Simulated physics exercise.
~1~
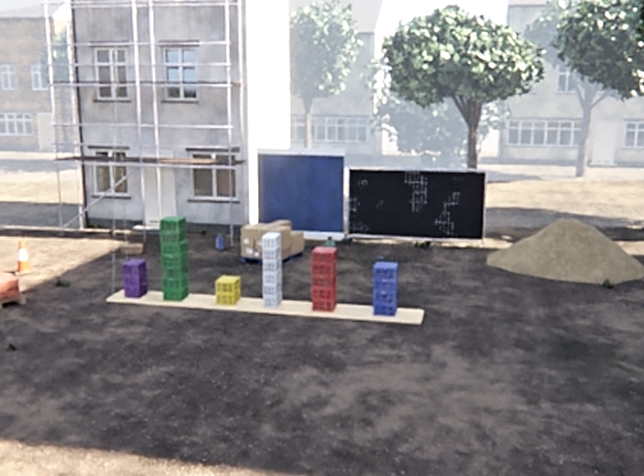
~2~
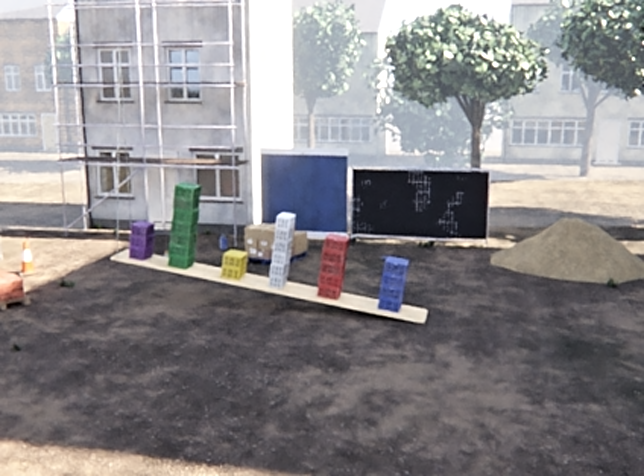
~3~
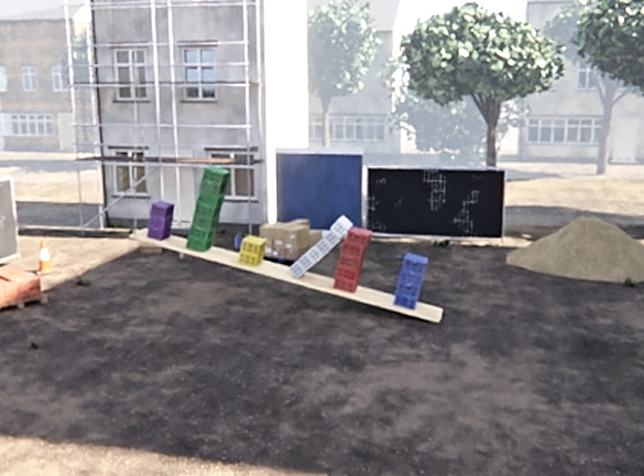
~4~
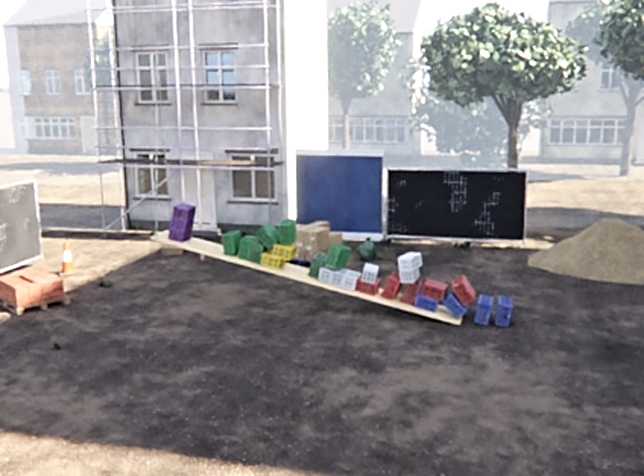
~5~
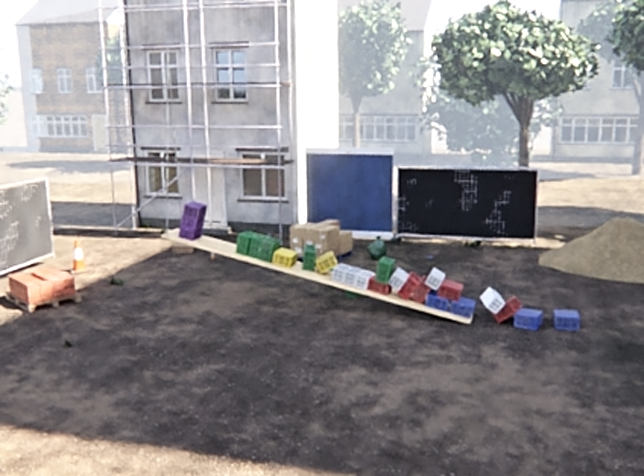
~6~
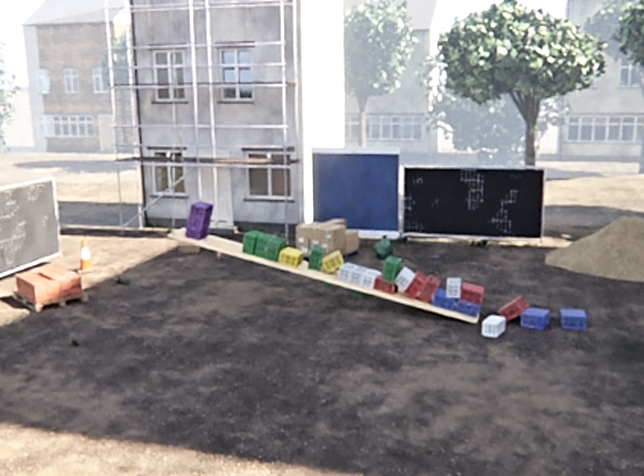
We see six coloured stacks of crates on a long plank in a yard as its right end tilts down; the white stack leans over, then the green, red, blue and yellow ones topple and slide rightward, leaving crates strewn along the slope and ground while the purple stack stays standing.
